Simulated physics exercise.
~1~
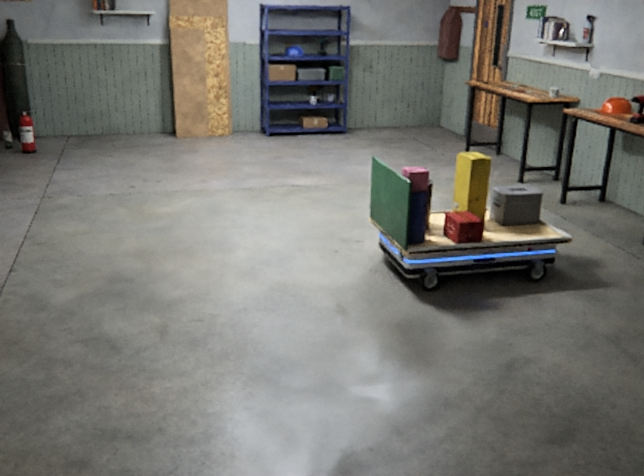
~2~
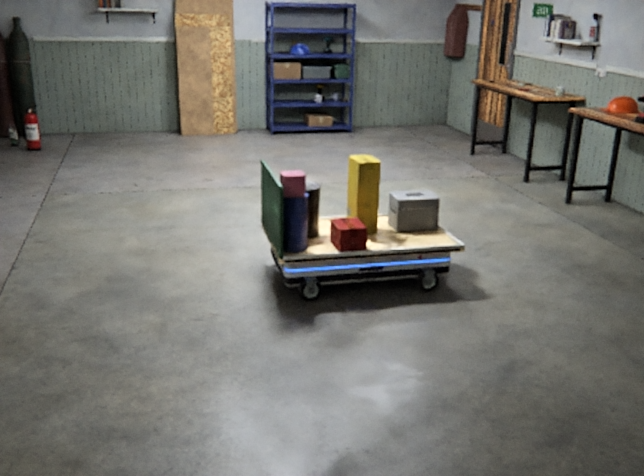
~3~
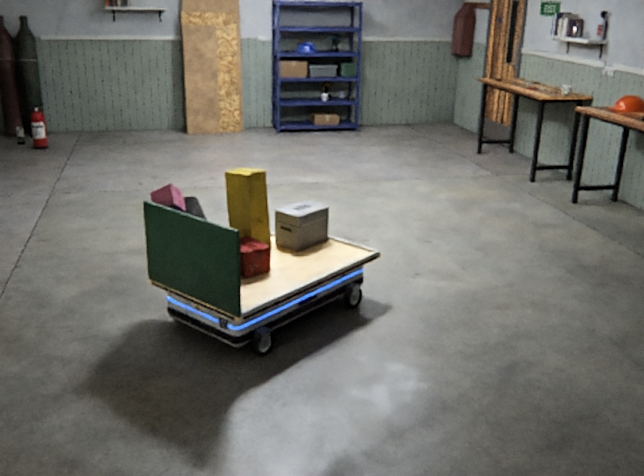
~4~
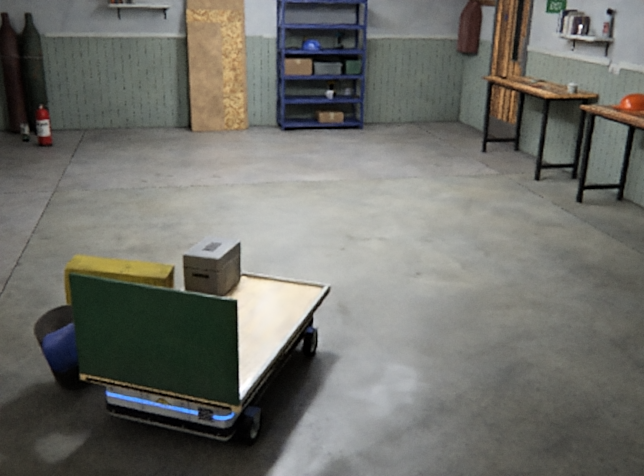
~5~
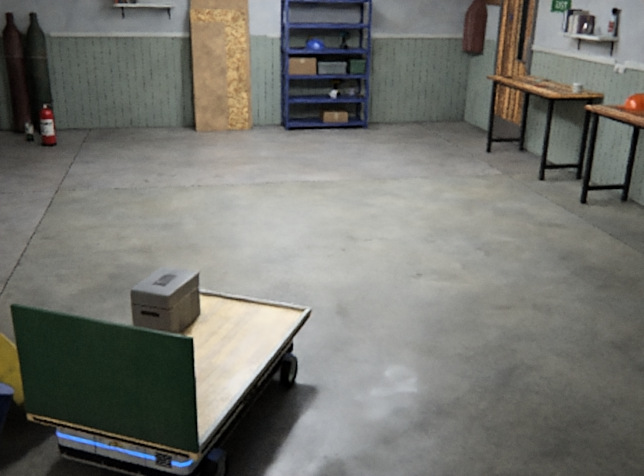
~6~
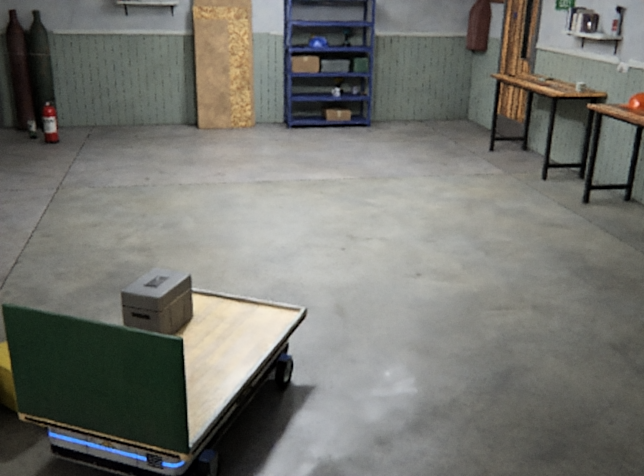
A cart curves toward the viewer, spilling its taller items while a grey box stays aboard.
